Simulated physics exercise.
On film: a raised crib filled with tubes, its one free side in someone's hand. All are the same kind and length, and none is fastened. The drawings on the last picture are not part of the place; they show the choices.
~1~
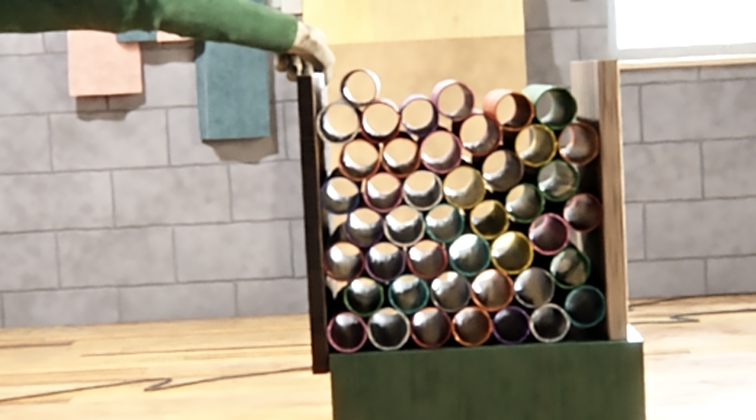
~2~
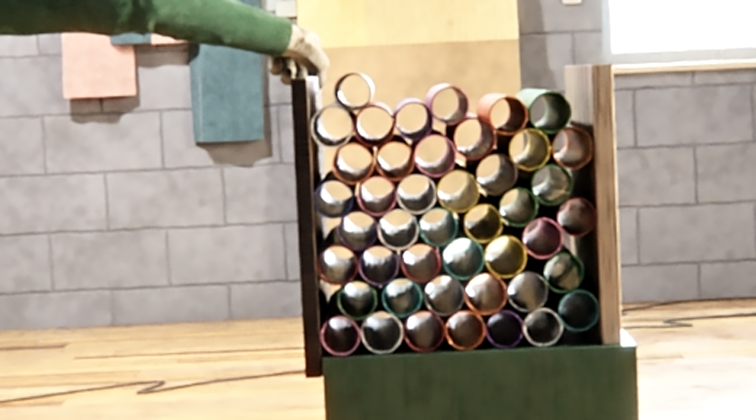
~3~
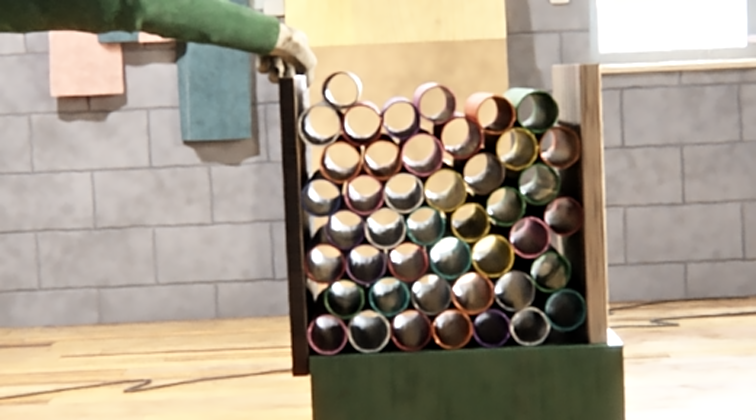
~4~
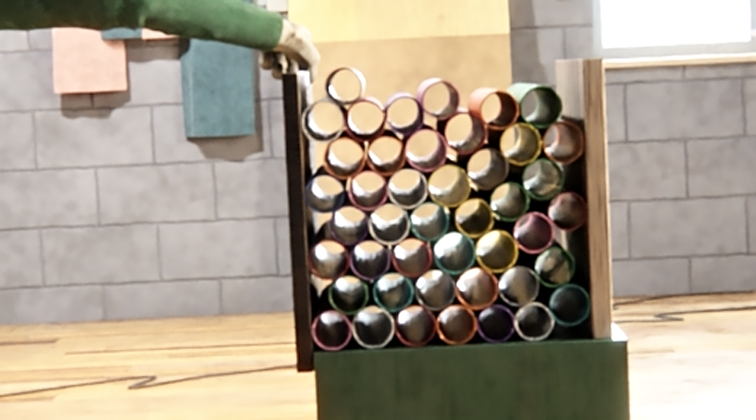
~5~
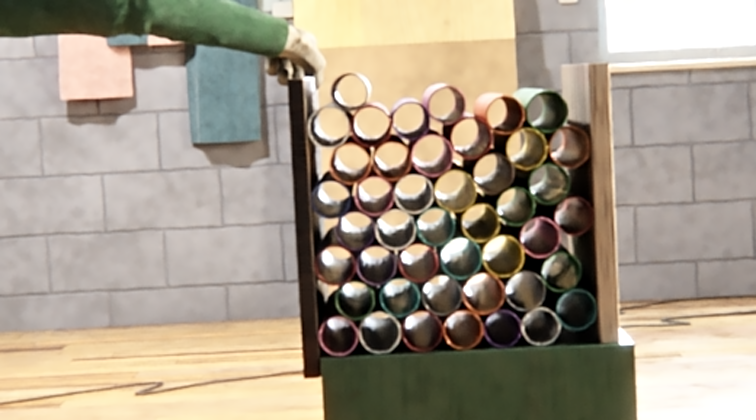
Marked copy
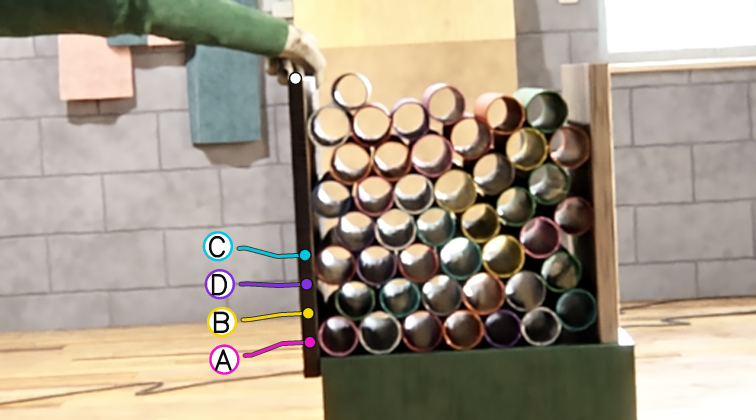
In this clip, a green-sleeved arm reaches in from the left, its hand holding the dark side board of a raised crib stacked with colourful-rimmed tubes; the view shifts slightly left, then back right, while the stack shows little change.
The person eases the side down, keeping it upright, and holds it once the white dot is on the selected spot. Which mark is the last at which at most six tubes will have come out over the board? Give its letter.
Slide it to D.
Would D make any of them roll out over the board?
Yes, at D.
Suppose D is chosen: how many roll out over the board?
With D, five.
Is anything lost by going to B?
Yes, at B.
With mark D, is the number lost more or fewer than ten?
Fewer than ten.
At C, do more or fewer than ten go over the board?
It loses fewer than ten.
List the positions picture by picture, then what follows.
The first frame shows a pink tube (348, 332); a white tube (549, 323); a red tube (344, 262).
The second frame shows a red tube (337, 265); a turquoise tube (463, 258).
The third frame shows a pink tube (530, 238); a red tube (564, 216).
The fourth frame shows a green tube (543, 179); a white tube (323, 122).
The fifth frame shows a pink tube (447, 105); side board (311, 216); a pink tube (339, 336).
On the marked copy, A at (310, 342); B at (308, 314); C at (305, 255); D at (307, 284); the white dot at (295, 78).
With D. Early on, top of the board (309, 165).
Further on, top of the board (314, 261).
At the end, top of the board (315, 283), five out over the board.
As for the rest, A more than six out over the board; B more than six out over the board; C five out over the board.
